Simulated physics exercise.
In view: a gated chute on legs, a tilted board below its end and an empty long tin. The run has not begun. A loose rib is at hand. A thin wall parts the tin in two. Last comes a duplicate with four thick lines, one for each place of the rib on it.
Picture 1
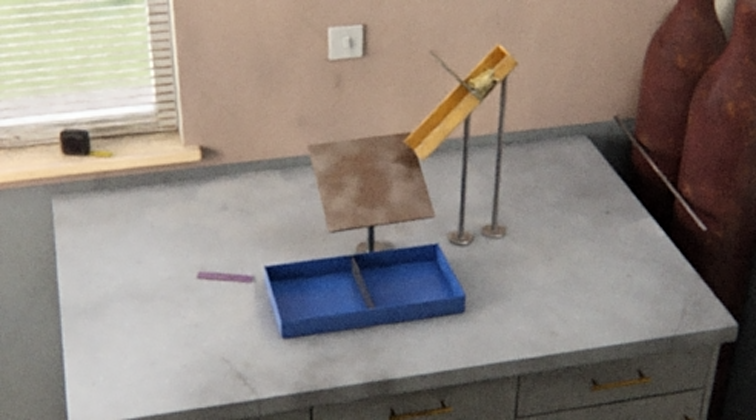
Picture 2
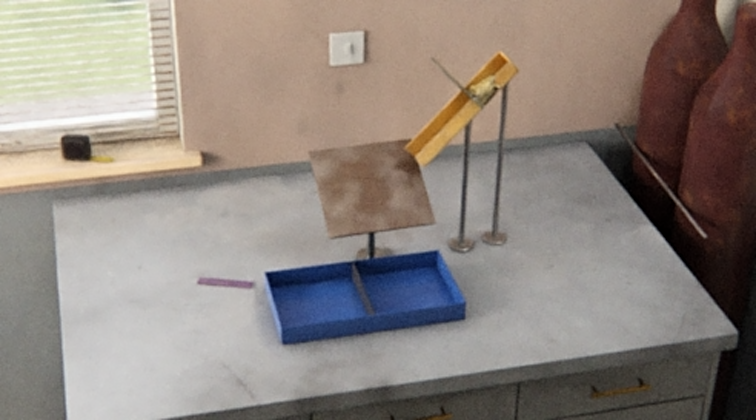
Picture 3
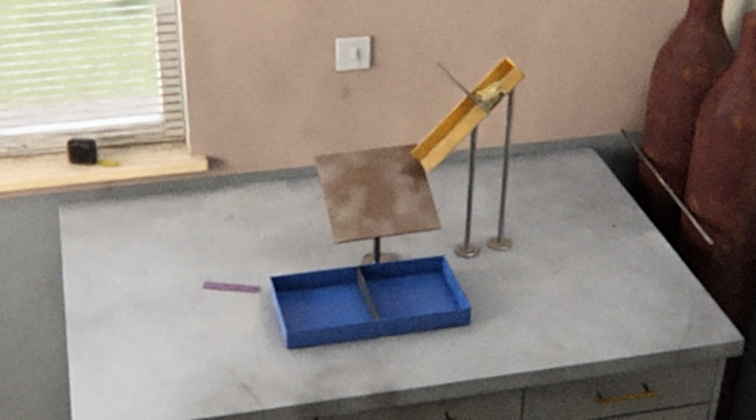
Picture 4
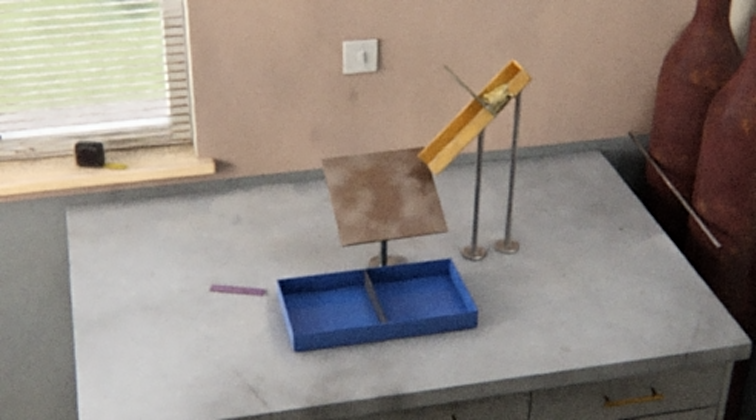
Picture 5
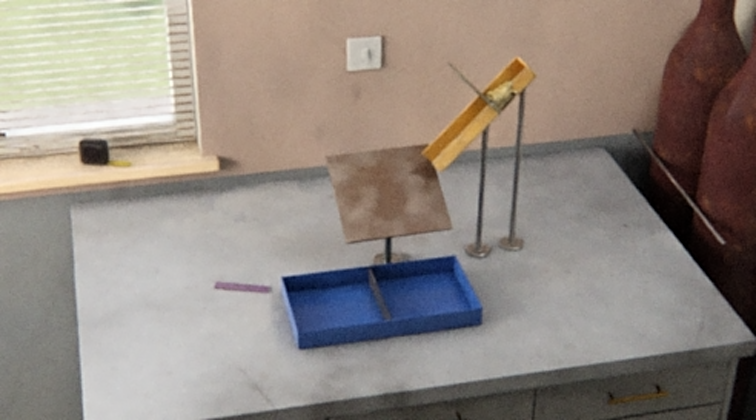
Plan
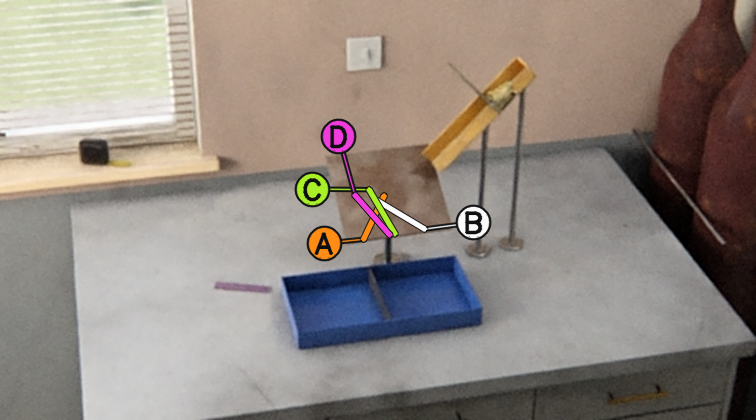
The clip opens on a grey worktop where a yellow chute on thin legs slopes down toward a tilted brown board, with a divided blue tin in front and a purple strip to the left. Nothing on the worktop moves; only the view drifts slightly, and the small load stays in the chute.
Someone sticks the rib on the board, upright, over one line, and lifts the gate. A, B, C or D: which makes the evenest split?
Use line A.
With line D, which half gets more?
More lands on the right.
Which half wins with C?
More lands on the right.
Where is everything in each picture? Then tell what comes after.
The first frame shows load behind the gate at (480, 84), soya beans; lip of the chute at (418, 156), sloping fairly steeply.
The second frame shows middle of the board at (372, 187), tilted fairly steeply; middle of its low edge at (384, 230); of its high edge at (361, 145).
The third frame shows front corners of the tin at (287, 332) and (471, 308); front end of its middle wall at (380, 320).
The fourth frame shows middle of the load at (494, 99); lip at (432, 170).
The fifth frame shows middle of the load at (498, 96); lip at (436, 167).
On the marked copy, line A from (384, 195) to (363, 239); line B from (377, 200) to (424, 229); line C from (369, 189) to (395, 233); line D from (354, 195) to (389, 234).
If A is chosen, of what is caught, about two thirds in the left half, about a third in the right.
If B is chosen, of what is caught, a small part in the left half, nearly all in the right.
If C is chosen, of what is caught, none in the left half, all in the right.
If D is chosen, of what is caught, a small part in the left half, nearly all in the right.
